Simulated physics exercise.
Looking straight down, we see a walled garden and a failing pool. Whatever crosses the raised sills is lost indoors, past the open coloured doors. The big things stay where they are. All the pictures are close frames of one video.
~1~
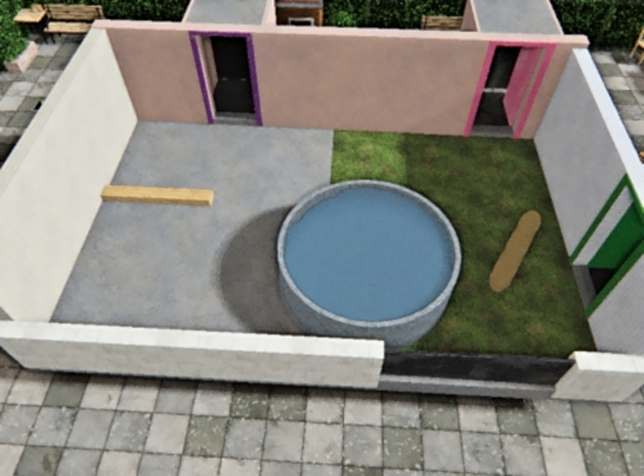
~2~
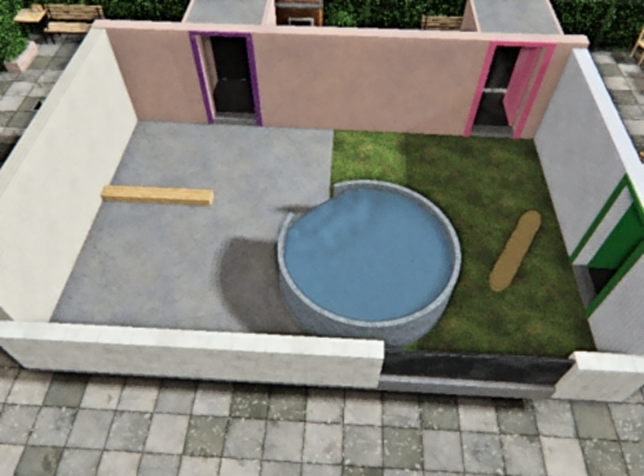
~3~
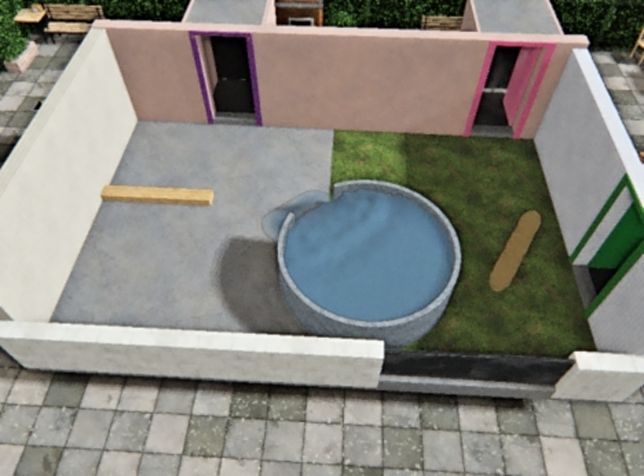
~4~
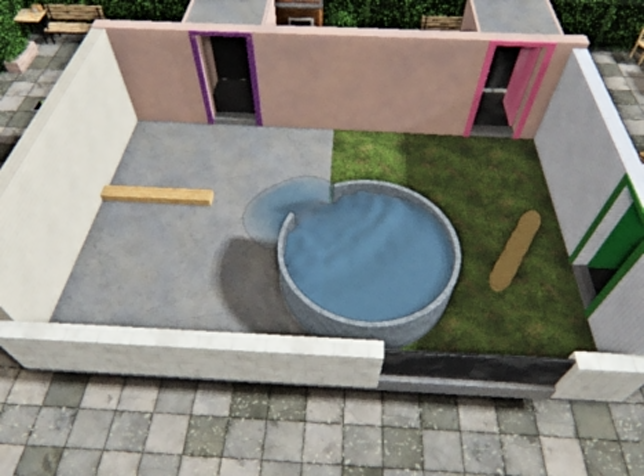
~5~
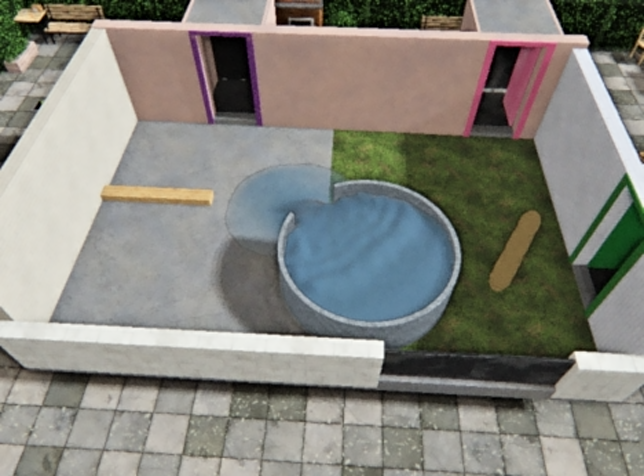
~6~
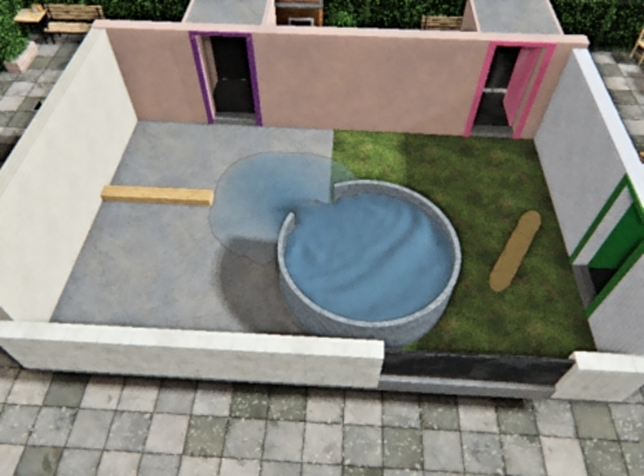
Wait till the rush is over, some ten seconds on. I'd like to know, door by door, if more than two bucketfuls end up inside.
One by one: The purple door will break the limit; the green door will respect the limit; the pink door will respect the limit.
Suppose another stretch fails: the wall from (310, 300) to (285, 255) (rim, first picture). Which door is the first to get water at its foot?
It's the one in purple that is reached before the others.
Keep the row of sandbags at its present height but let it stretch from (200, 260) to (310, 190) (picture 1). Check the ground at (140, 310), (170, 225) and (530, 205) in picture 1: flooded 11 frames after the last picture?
Readings in sequence: Wet through / wet through / unflooded.
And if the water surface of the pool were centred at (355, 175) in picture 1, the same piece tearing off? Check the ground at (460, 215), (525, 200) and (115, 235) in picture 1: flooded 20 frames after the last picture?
Bone-dry, bone-dry, soaked.
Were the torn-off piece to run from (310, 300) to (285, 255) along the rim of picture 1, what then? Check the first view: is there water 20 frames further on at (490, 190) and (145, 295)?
The first spot is spared, the second swamped.
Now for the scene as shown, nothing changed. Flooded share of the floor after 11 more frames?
It comes to 40 per cent.
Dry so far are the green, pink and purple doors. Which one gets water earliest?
The purple door.
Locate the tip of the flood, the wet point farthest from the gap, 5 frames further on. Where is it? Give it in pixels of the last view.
At roughly (180, 125).
A moment on, water covers 30 % of the floor; the purple door wet at the sill, nothing in, the green door not reached, the pink door not reached.
Next, water covers 40 % of the floor; the purple door over two buckets in, the green door not reached, the pink door not reached.
Then, water covers 50 % of the floor; the purple door over two buckets in, the green door not reached, the pink door not reached.
Later, water covers 75 % of the floor; the purple door far over two buckets in, the green door not reached, the pink door wet at the sill, nothing in.
In the end, water covers 90 % of the floor; the purple door far over two buckets in, the green door not reached, the pink door wet at the sill, nothing in.
